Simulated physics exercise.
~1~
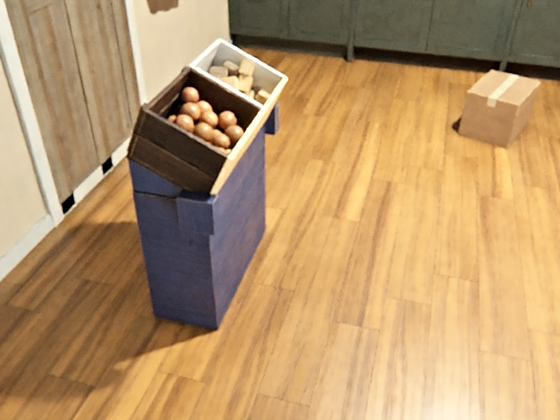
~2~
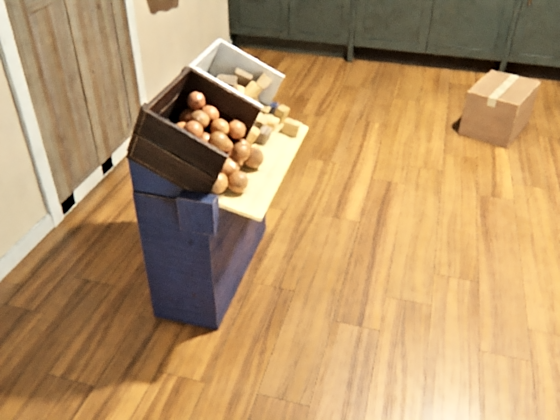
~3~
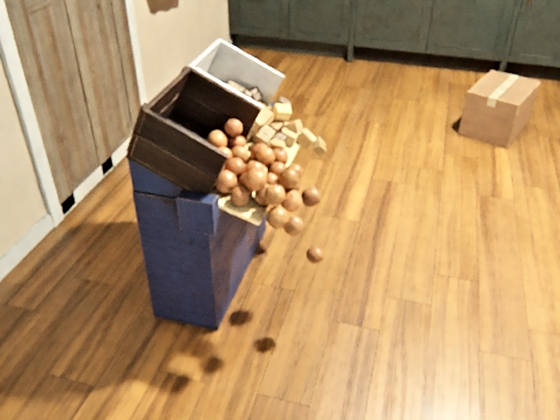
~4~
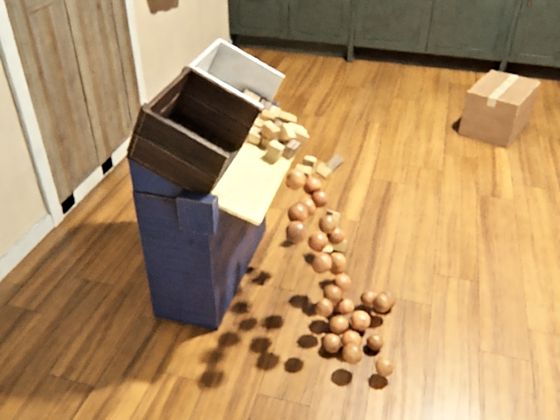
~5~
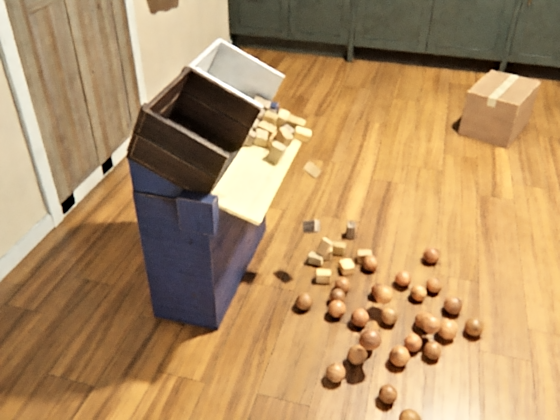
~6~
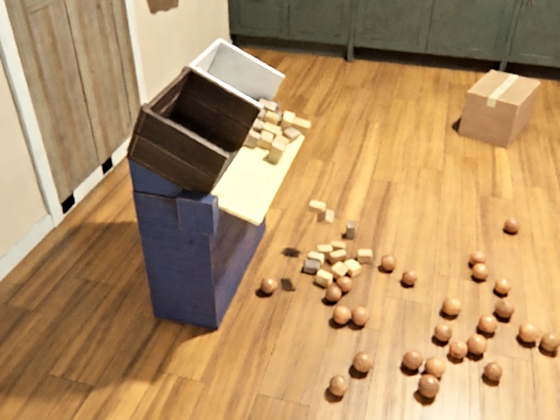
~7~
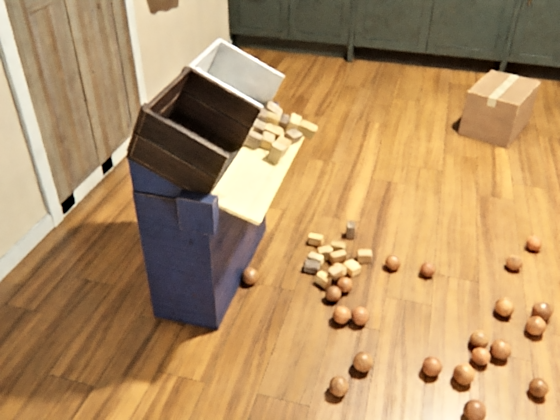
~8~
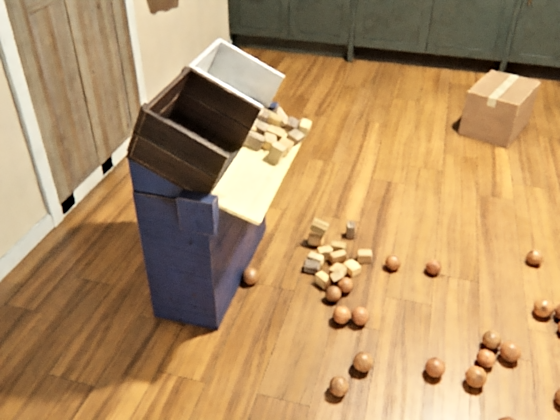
Brown balls pour from a tilted wooden hopper as its flap drops, scattering rightward, while wooden blocks partly spill from a white hopper.
